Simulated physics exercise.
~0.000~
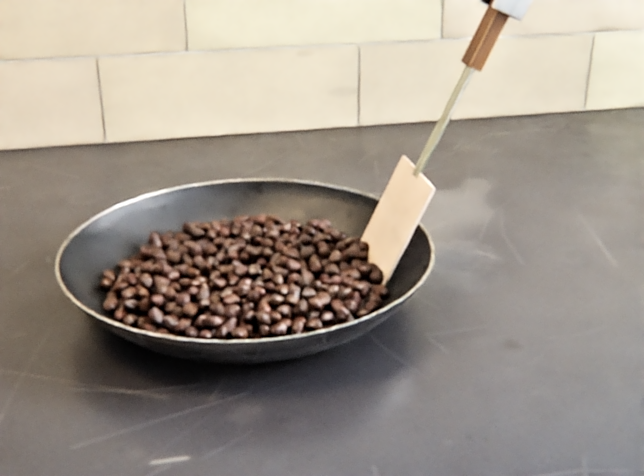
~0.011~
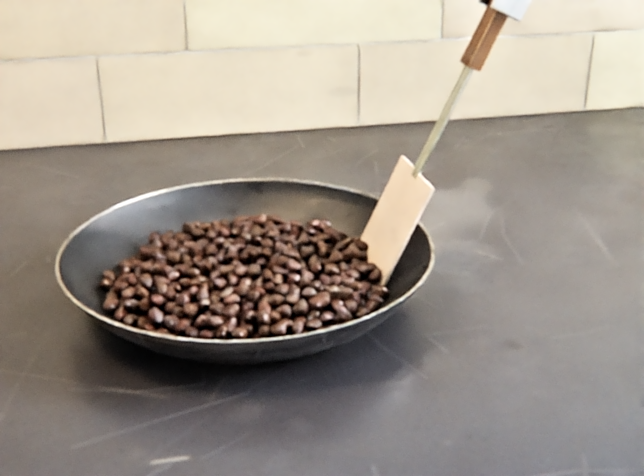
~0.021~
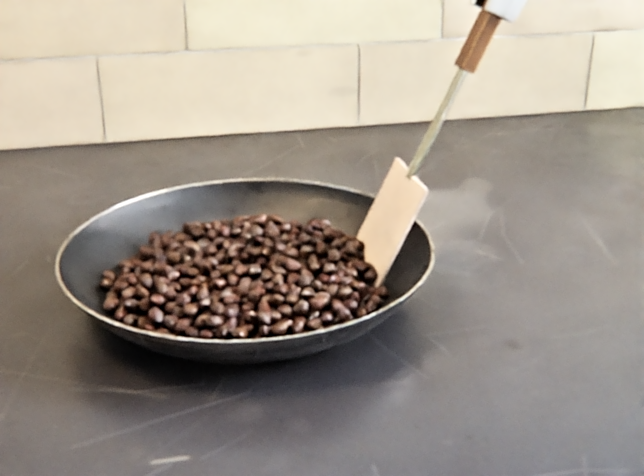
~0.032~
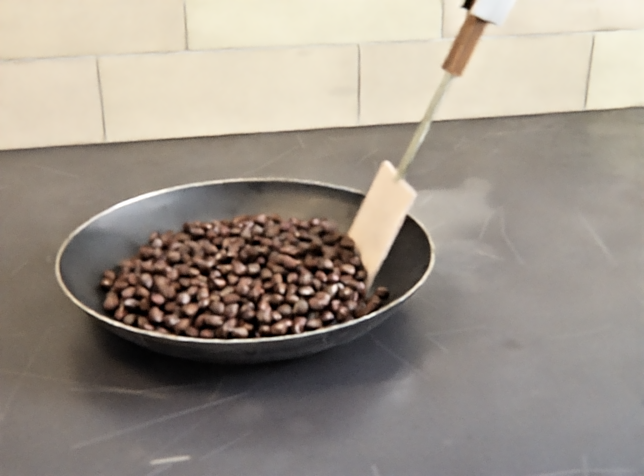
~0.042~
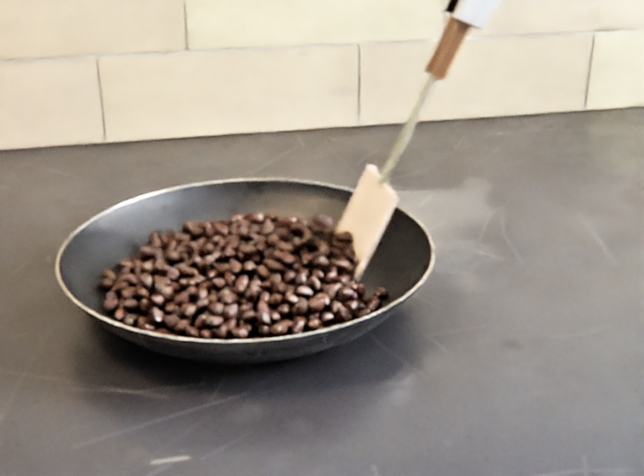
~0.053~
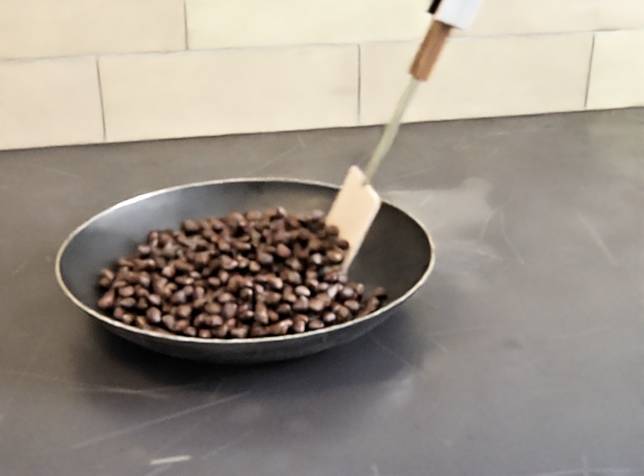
A wooden paddle pushing slowly leftward through dark dried beans in a frying pan, heaping them slightly and baring the pan's right side.
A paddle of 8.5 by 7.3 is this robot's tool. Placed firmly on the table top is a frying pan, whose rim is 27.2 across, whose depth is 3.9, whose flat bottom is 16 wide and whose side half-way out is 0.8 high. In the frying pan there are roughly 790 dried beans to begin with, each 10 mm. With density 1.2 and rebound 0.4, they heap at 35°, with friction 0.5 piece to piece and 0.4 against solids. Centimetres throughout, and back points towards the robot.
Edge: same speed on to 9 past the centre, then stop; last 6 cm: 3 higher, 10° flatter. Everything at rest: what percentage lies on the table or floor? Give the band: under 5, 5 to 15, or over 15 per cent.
Over 15 per cent.
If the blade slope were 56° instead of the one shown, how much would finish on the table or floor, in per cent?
It would be near 25 per cent.
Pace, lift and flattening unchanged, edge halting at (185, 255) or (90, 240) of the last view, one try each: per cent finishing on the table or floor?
I'd say roughly 5 per cent, then roughly 30 per cent.
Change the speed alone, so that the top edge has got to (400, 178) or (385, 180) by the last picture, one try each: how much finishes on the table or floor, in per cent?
Around 10 per cent, then around 20 per cent.
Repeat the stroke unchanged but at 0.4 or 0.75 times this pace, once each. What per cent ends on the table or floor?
10 and 20 %.
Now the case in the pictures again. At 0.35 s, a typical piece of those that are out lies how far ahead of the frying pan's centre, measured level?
22 cm.
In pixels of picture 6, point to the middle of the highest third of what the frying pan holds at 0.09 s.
I'd put it close to (226, 254) in the last picture.
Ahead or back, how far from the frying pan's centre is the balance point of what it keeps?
Roughly 4.0 centimetres ahead.
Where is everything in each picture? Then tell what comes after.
In the first picture, paddle top edge at (418, 171), sloping 65°; upper third of the load around (254, 265), from x 105 to 380, top at y 220; 788 in the frying pan.
In the second picture, paddle top edge at (417, 171), sloping 65°; upper third of the load around (254, 265), from x 105 to 380, top at y 220.
In the third picture, paddle top edge at (412, 173), sloping 65°; upper third of the load around (255, 265), from x 105 to 380, top at y 220.
In the fourth picture, paddle top edge at (399, 177), sloping 65°; upper third of the load around (257, 262), from x 105 to 380, top at y 220.
In the fifth picture, paddle top edge at (383, 181), sloping 65°; upper third of the load around (262, 260), from x 105 to 380, top at y 215.
In the sixth picture, paddle top edge at (366, 183), sloping 65°; upper third of the load around (257, 256), from x 105 to 380, top at y 215; 788 in the frying pan.
By 0.09 s, sloping 65°, highest piece 8 above the table; 788 in the frying pan.
By 0.13 s, sloping 63°, highest piece 10 above the table; 786 in the frying pan, 2 on the blade or in flight.
By 0.35 s, sloping 55°, highest piece 12 above the table; 589 in the frying pan, 180 on the table or floor, 19 on the blade or in flight.
By 1.40 s, sloping 55°, highest piece 4 above the table; 589 in the frying pan, 199 on the table or floor.
Final count, 589 in the frying pan, 199 on the table or floor. That is 25 % on the table or floor.
